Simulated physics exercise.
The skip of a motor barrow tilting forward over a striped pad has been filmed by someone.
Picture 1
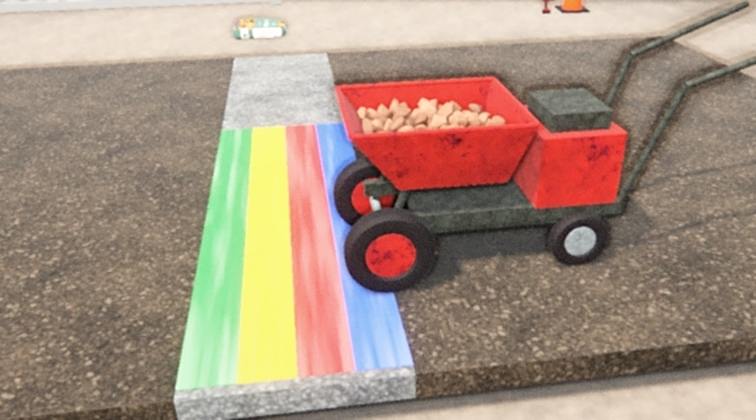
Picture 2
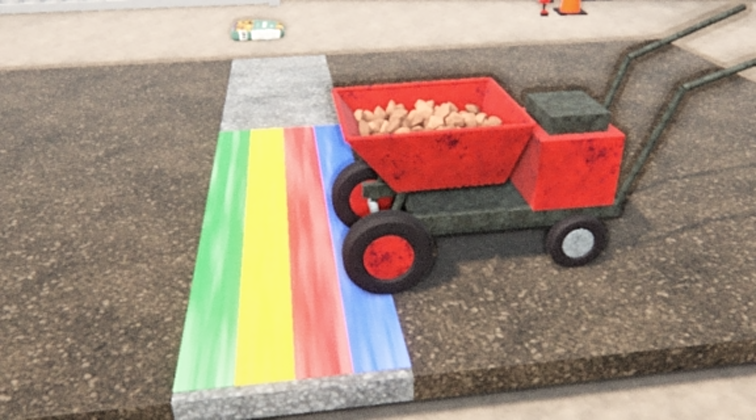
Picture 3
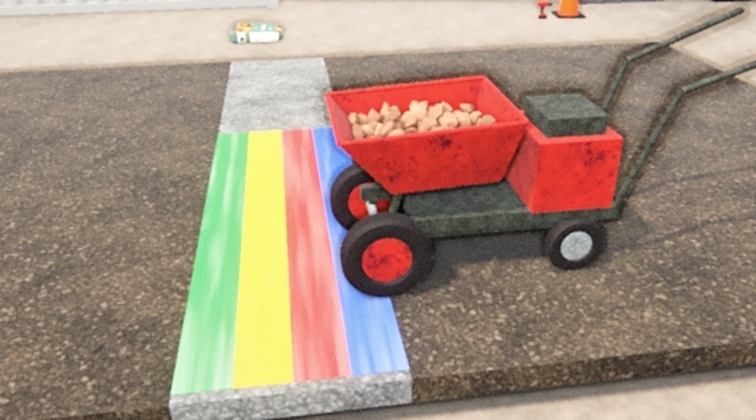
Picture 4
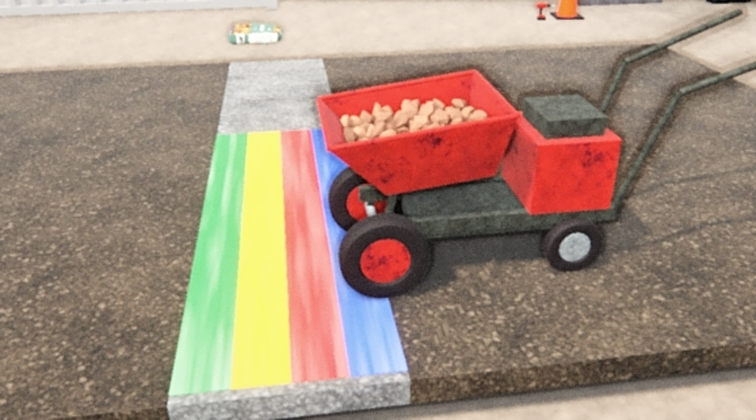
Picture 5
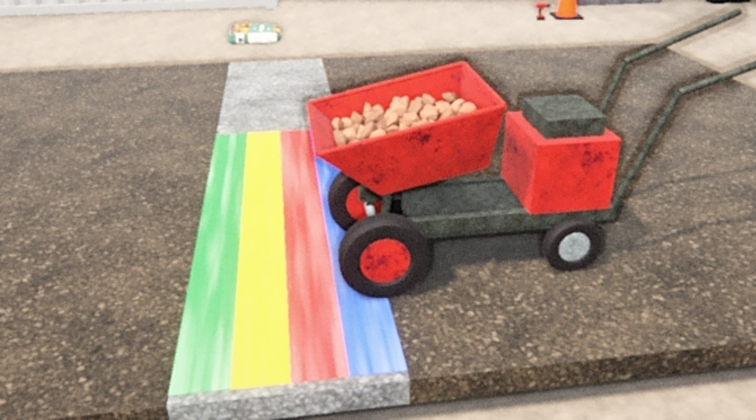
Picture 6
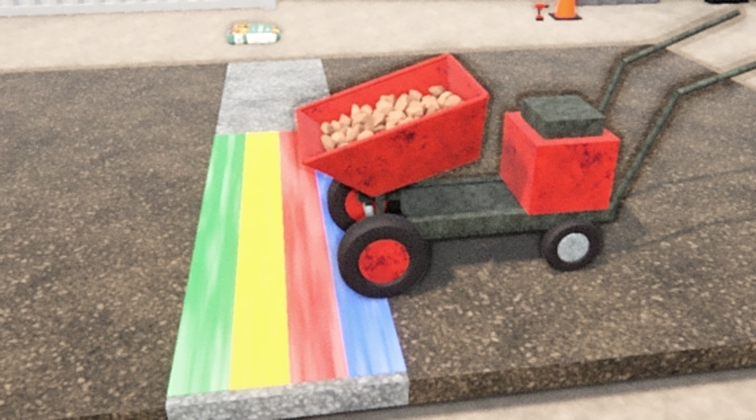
In the video, a red motor barrow loaded with rubble stands at the right edge of a pad striped green, yellow, red and blue; its skip stays level at first, then gradually tilts forward to the left, the load still inside.
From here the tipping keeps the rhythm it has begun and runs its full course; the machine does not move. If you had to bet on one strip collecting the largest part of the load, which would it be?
I would bet on the green strip.
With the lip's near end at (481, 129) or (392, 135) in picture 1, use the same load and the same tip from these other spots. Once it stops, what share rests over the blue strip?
Roughly 30 per cent, then roughly 0 per cent.
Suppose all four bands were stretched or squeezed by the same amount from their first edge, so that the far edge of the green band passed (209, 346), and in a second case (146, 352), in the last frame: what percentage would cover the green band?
The first case gives around 30 %, the second around 40 %.
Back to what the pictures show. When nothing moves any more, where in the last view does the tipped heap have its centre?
Close to (209, 269) in the last picture.
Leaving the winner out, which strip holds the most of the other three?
Runner-up - the yellow strip.
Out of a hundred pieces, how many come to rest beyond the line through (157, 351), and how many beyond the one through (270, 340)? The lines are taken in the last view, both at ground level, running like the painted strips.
20 % and 90 %, in that order.
Soon, skip tipped steeply; all in the skip.
A while on, skip tipped right over; most in the skip; a stray few over the yellow strip; a small part over the green strip; a stray few falling; a stray few off the paint.
Towards the end, skip tipped right over; a small part in the skip; a small part over the yellow strip; about half over the green strip; about a quarter off the paint.
Finally, skip tipped right over; a small part in the skip; none over the blue strip; none over the red strip; about a quarter over the yellow strip; about half over the green strip; about a quarter off the paint.
